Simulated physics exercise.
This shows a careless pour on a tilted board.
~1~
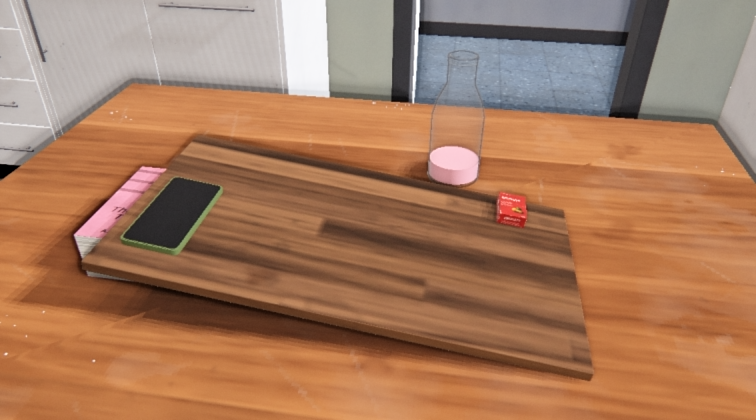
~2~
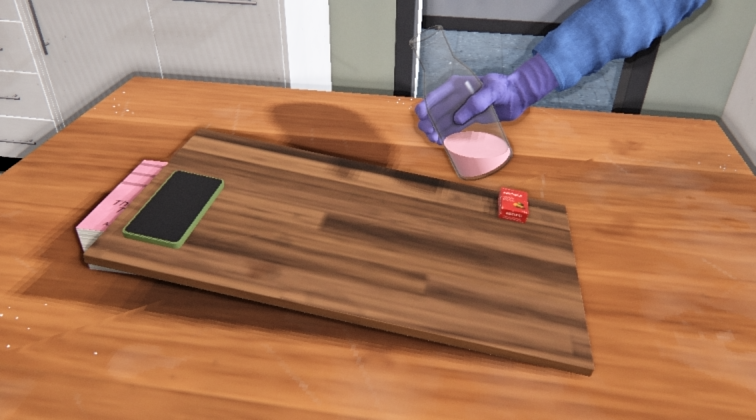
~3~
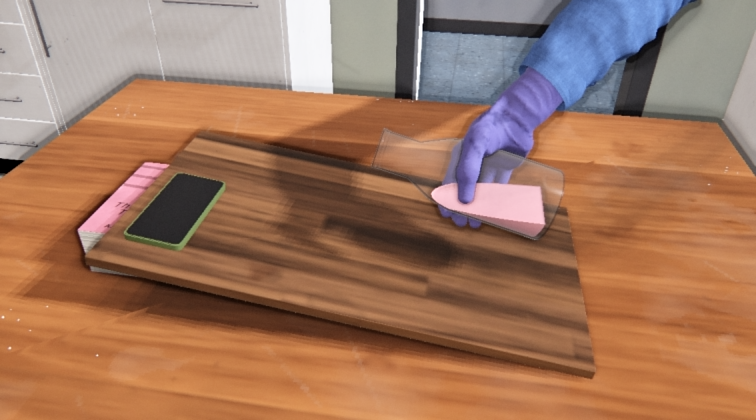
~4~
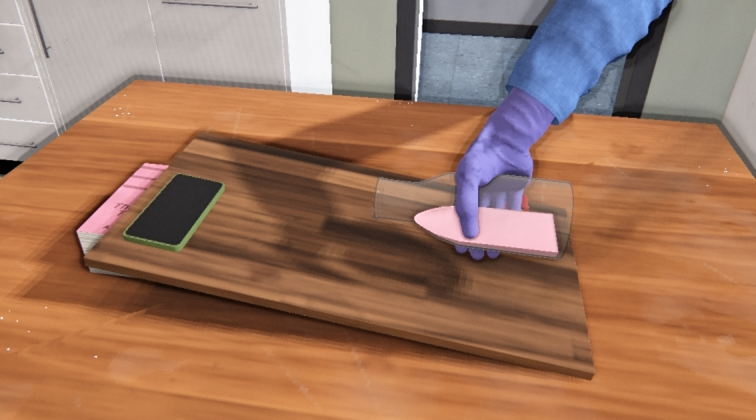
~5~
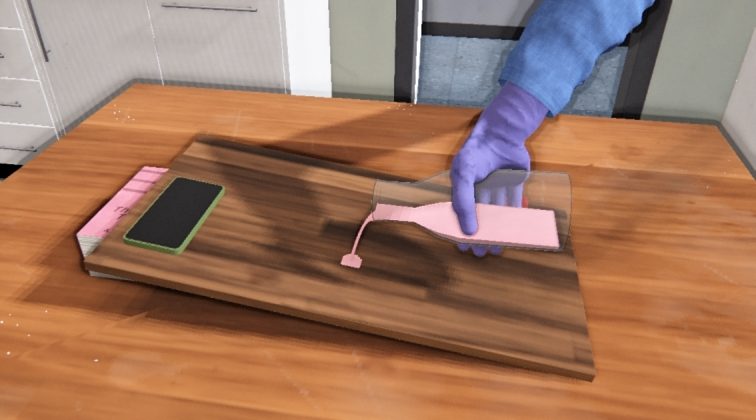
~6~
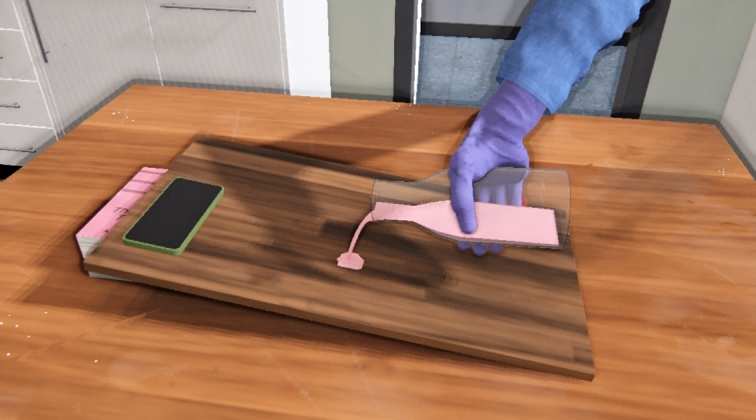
Purple-gloved hand lifting a clear bottle of pink liquid, tilting it sideways and pouring a thin stream onto a sloping wooden board.
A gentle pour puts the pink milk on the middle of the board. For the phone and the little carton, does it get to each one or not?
On the left the phone: Stays dry; on the right the little carton: Stays dry.
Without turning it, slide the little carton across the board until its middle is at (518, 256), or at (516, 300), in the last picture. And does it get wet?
At the first spot it gets dampened, at the second spot it gets dampened.
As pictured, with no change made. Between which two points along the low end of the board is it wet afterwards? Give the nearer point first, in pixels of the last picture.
Near point (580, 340), far point (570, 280).
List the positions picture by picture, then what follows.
The first picture shows the board slopes down to the right; milk bottle (458, 117) nearly empty; phone (176, 213); little carton (511, 210).
The second picture shows milk bottle (456, 100) tipped 30° with all of its load; phone (177, 207).
The third picture shows milk bottle (460, 175) tipped 75° with all of its load.
The fourth picture shows the board slopes down to the right; milk bottle (465, 209) tipped 90° with all of its load; phone (178, 210).
The fifth picture shows the first of it lands; milk bottle (465, 206) tipped 90° with all of its load; little carton (513, 210).
The sixth picture shows the first of it lands; milk bottle (464, 205) tipped 95° with nearly all of its load; phone (177, 214); little carton (513, 210).
Next, it runs down to the right; the phone is clear of it; the little carton is clear of it.
After that, it runs down to the right and off the end; the phone is clear of it; the little carton is clear of it.
Finally, it runs down to the right and off the end; the phone is clear of it; the little carton is clear of it.
